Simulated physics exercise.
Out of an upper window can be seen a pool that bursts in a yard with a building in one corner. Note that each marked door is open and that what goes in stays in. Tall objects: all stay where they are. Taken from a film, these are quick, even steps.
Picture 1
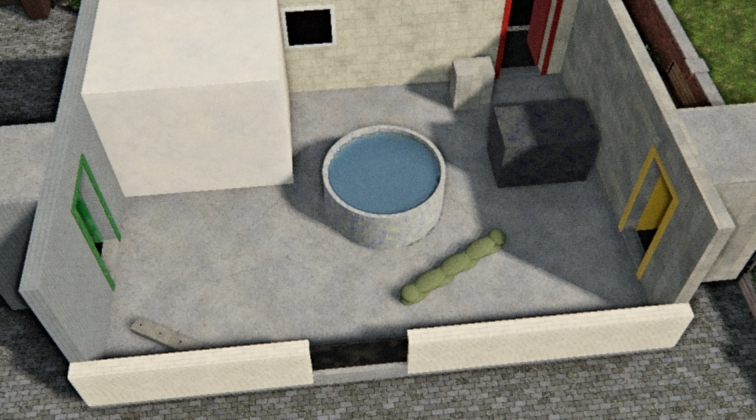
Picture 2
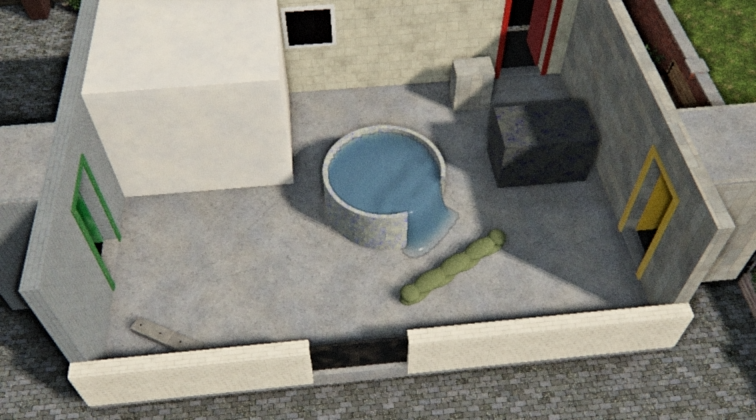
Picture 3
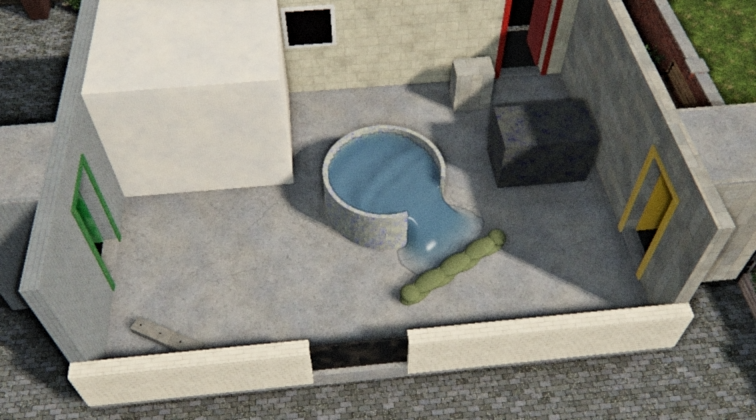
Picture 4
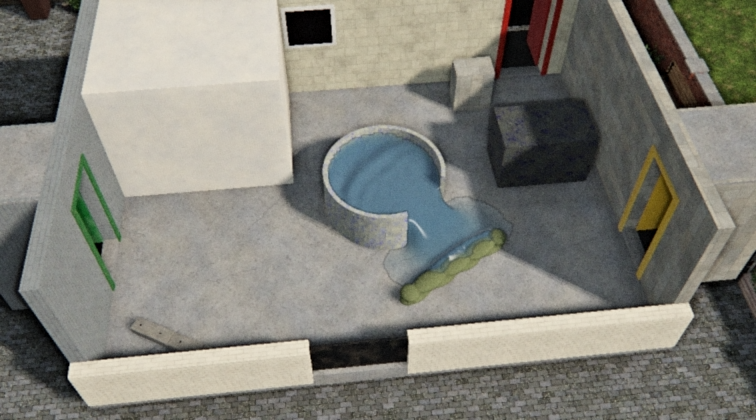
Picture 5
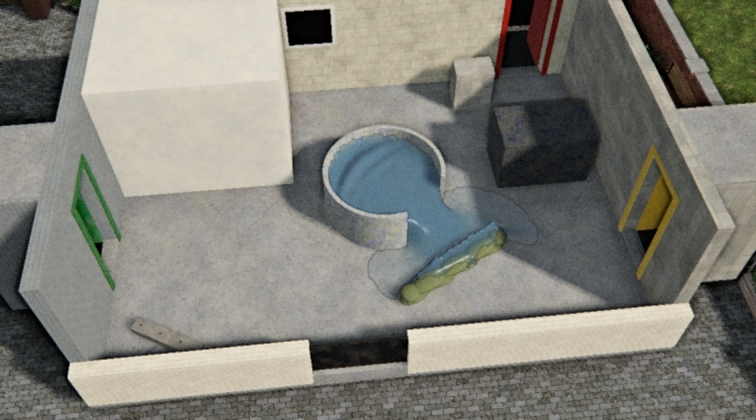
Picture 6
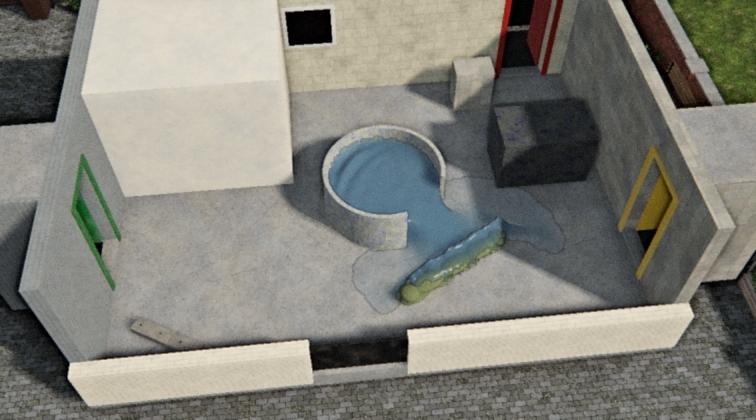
We see a round pool in a walled yard, its water still, before its side opens at the lower right and water pours out, reaching a low green hedge, washing against it and spreading around both ends across the paving.
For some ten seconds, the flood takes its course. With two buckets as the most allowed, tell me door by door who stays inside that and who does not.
In order: Green door: Never surpasses it; yellow door: Surpasses it; red door: Surpasses it.
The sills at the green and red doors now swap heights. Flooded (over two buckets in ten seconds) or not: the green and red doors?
Green exceeds the threshold; red falls short of the threshold.
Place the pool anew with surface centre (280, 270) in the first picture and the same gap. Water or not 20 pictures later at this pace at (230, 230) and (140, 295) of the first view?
Bone-dry, soaked.
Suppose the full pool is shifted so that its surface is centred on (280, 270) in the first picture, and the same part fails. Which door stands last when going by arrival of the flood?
That would be the red one.
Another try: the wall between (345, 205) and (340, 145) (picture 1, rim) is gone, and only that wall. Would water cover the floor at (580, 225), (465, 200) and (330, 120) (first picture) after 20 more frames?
One after the other: Free of water, dry, wet.
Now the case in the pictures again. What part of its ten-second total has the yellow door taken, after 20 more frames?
Close to 75 %.
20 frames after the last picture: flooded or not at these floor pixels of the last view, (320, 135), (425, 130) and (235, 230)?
As listed: Clear, flooded, wet.
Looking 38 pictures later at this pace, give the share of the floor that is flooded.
About 80 per cent.
A moment on, water covers 30 % of the floor; the green door not reached, the yellow door wet at the sill, nothing in, the red door not reached.
Next, water covers 50 % of the floor; the green door not reached, the yellow door under two buckets in, the red door not reached.
Then, water covers 65 % of the floor; the green door not reached, the yellow door over two buckets in, the red door under two buckets in.
Later, water covers 80 % of the floor; the green door wet at the sill, nothing in, the yellow door over two buckets in, the red door over two buckets in.
In the end, water covers 95 % of the floor; the green door wet at the sill, nothing in, the yellow door over two buckets in, the red door over two buckets in.
